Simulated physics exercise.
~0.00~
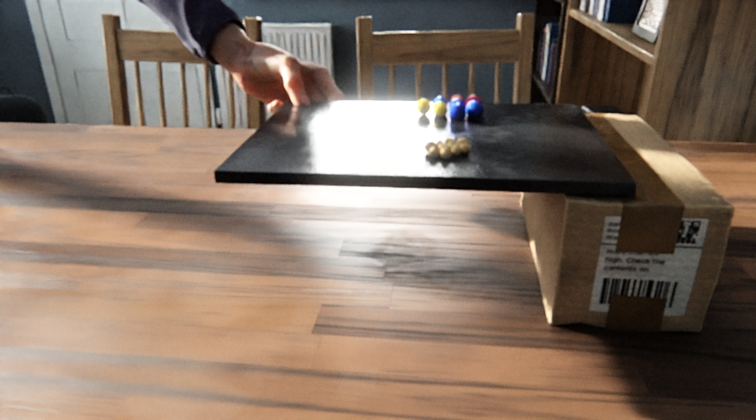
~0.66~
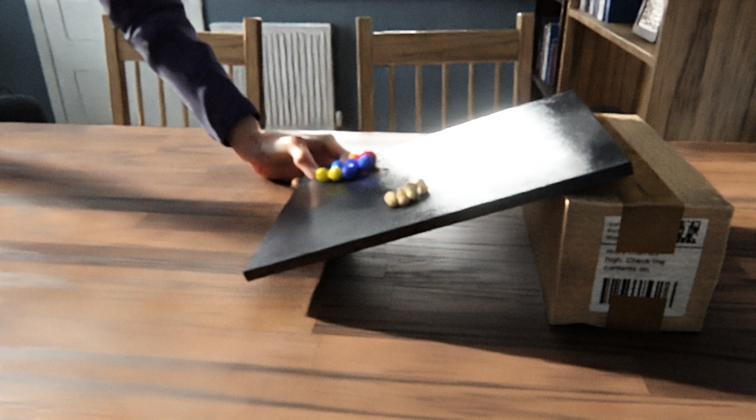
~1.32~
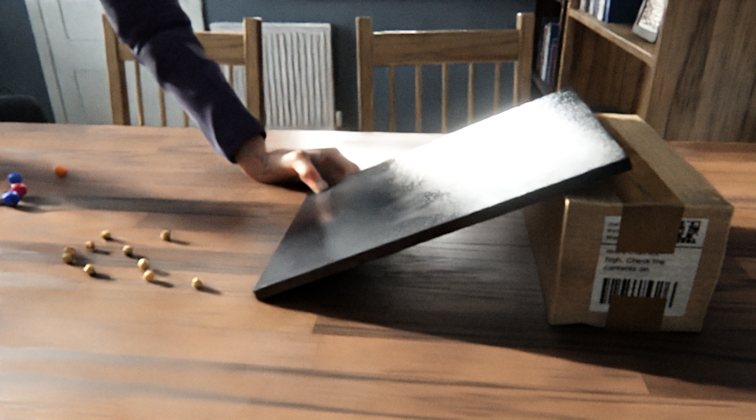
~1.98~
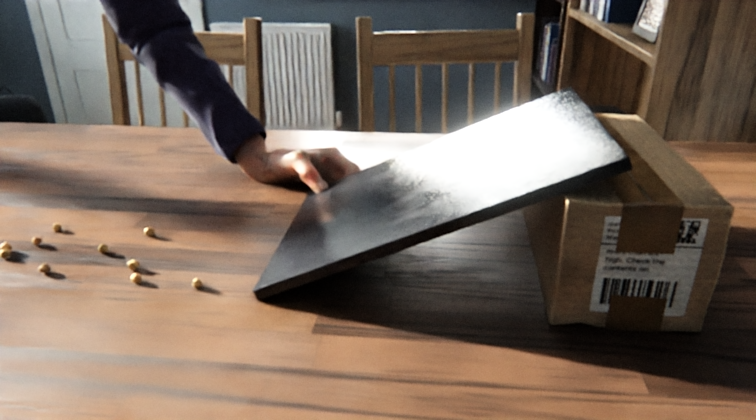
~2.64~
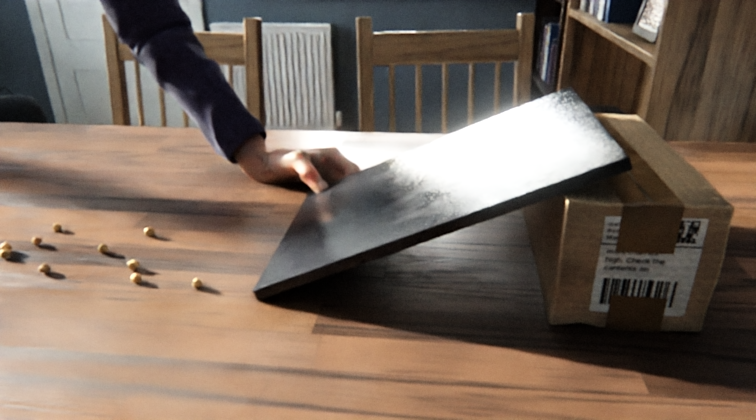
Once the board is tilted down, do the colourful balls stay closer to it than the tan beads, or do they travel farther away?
The colourful balls travel farther away. They pass out of sight on the left, while the tan beads come to rest scattered on the table.
